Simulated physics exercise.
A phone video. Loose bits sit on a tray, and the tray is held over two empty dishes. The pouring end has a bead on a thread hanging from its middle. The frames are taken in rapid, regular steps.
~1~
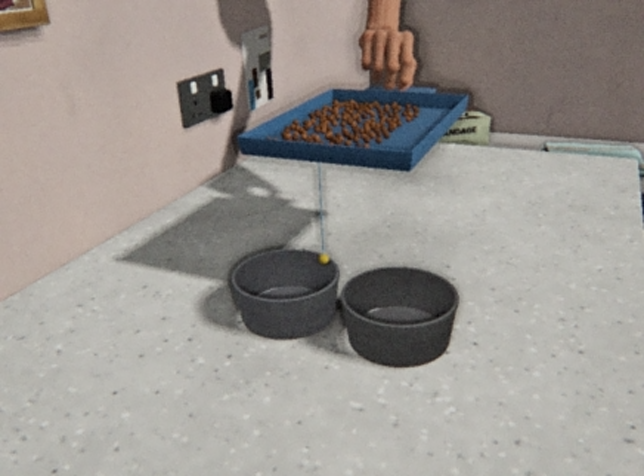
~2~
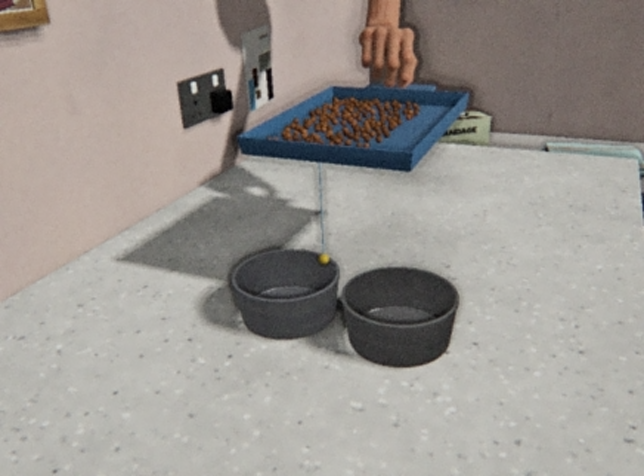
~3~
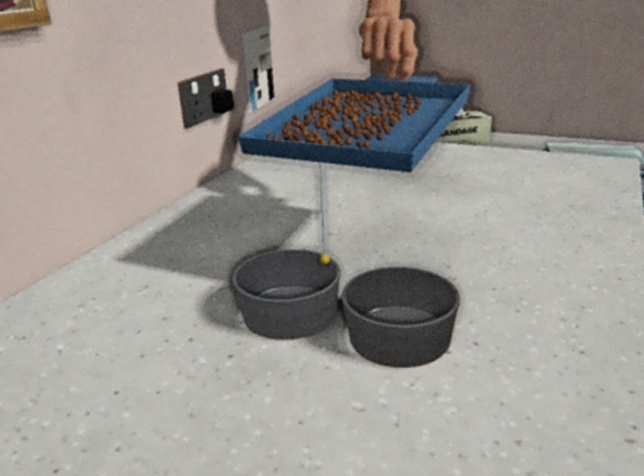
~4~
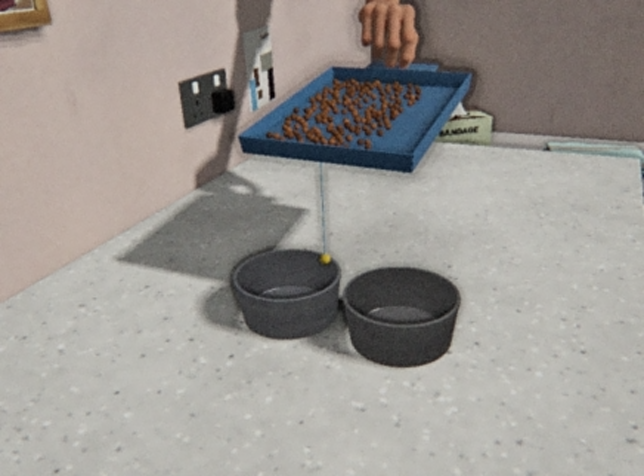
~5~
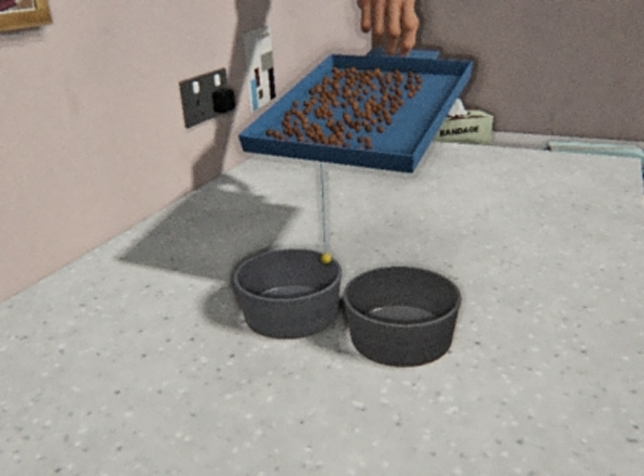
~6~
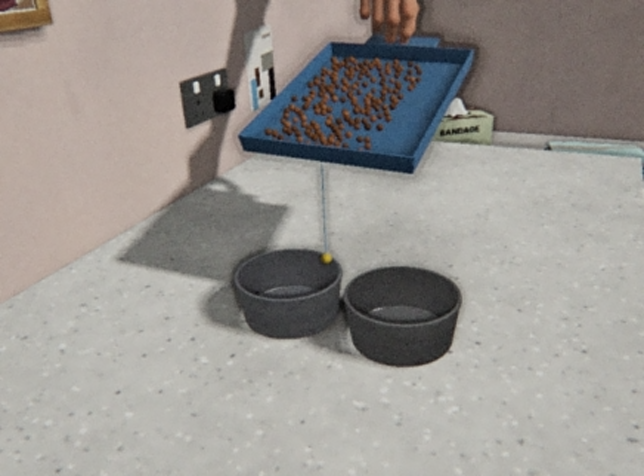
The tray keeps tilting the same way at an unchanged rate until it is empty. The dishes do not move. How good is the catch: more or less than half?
Well, most of the load lands in the dishes, as it turns out.
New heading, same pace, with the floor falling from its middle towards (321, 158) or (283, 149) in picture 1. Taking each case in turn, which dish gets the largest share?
In the first case it's the one on the left, in the second the one on the left.
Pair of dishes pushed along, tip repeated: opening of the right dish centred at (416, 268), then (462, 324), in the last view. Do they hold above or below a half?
First shift, a minority share; second shift, a majority share.
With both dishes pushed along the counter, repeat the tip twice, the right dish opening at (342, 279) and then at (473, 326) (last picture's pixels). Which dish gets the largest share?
It comes out as the one to the right in the first try and the one to the left in the second.
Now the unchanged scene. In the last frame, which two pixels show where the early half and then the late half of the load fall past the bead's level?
Around (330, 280) at first; around (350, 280) after that.
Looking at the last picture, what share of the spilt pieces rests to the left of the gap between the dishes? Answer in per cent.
Close to 70 in a hundred.
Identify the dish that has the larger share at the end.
It's the one placed right that wins here.
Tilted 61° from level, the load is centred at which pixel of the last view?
In the last view, the load is centred near (326, 141).
Soon, tray tipped steeply; nearly all on the tray; a stray few in the right dish; a stray few in the left dish; a stray few outside both; a stray few in the air.
A while on, tray tipped past a quarter turn; about a third on the tray; a small part in the right dish; a small part in the left dish; a small part outside both; about a third in the air.
Towards the end, tray tipped past a quarter turn; about half in the right dish; about a quarter in the left dish; about a third outside both.
Finally, tray tipped past a quarter turn; about half in the right dish; about a quarter in the left dish; about a third outside both.
